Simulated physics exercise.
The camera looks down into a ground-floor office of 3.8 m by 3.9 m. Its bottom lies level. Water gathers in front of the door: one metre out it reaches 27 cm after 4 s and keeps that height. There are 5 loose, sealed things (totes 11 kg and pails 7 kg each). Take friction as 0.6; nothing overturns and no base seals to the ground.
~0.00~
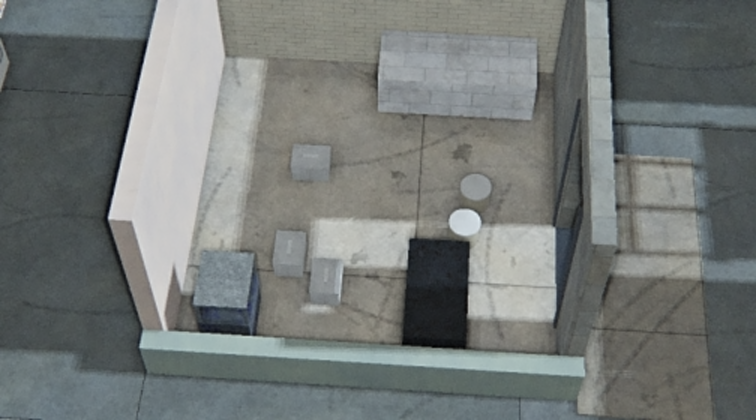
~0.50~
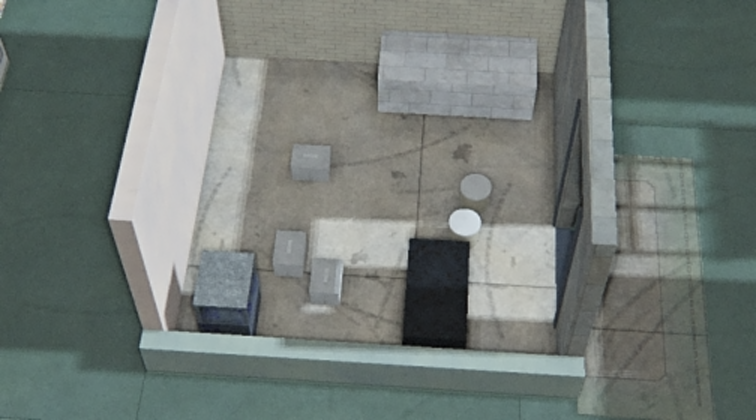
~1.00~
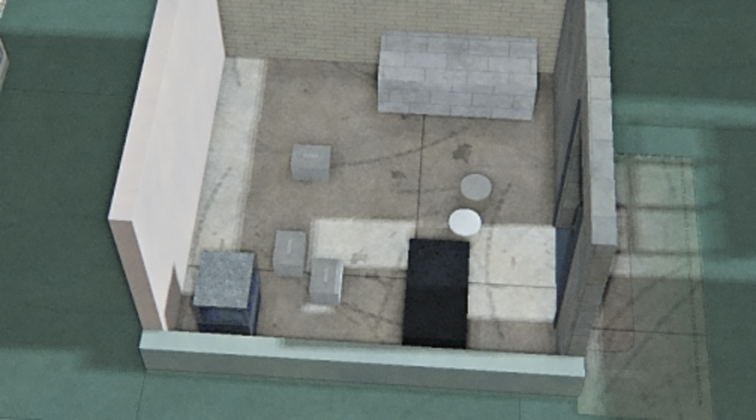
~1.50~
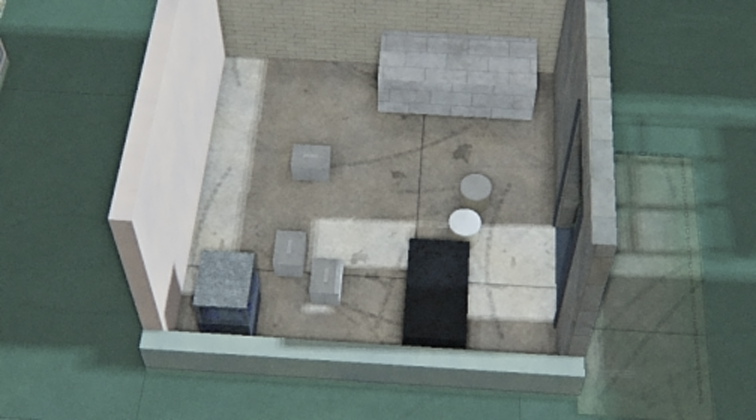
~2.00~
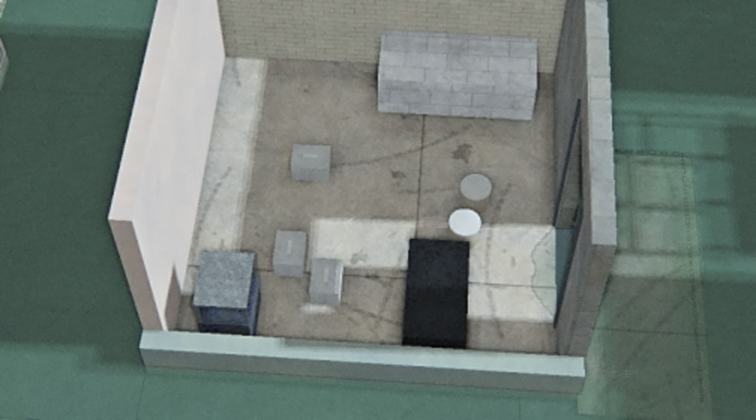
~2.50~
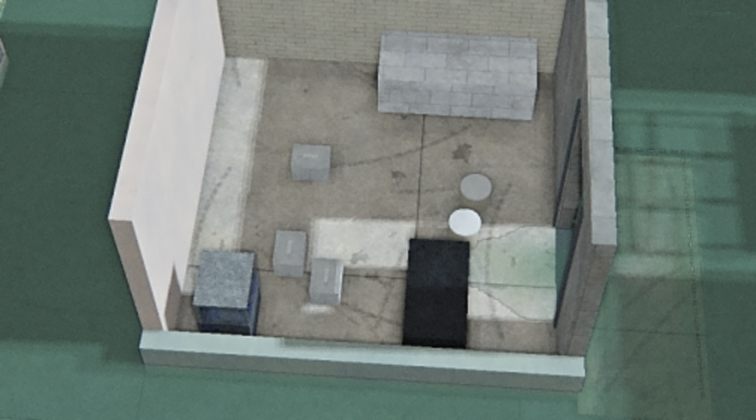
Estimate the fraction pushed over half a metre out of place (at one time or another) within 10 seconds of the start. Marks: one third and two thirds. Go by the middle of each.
It is one to two thirds.
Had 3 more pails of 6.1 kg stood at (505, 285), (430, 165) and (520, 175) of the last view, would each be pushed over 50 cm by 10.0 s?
In that order: Over, over, under.
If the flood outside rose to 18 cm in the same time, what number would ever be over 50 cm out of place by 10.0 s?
In that case 2 of them.
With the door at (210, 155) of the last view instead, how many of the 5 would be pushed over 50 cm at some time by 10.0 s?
Then 3.
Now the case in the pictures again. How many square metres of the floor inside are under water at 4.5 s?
About 6.5 m2.
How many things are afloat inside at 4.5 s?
At that moment 0.
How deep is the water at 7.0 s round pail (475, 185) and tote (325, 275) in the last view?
Roughly 9 and 4 cm.
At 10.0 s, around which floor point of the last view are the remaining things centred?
Around (345, 229).
After 3.5 s 0 of 5 are over 50 cm from their spots; 0 afloat.
After 4.5 s 1 of 5 are over 50 cm from their spots; 0 afloat.
After 7.0 s 3 of 5 are over 50 cm from their spots; 1 afloat.
After 10.0 s 3 of 5 are over 50 cm from their spots, and 3 have been at some point; 3 afloat.
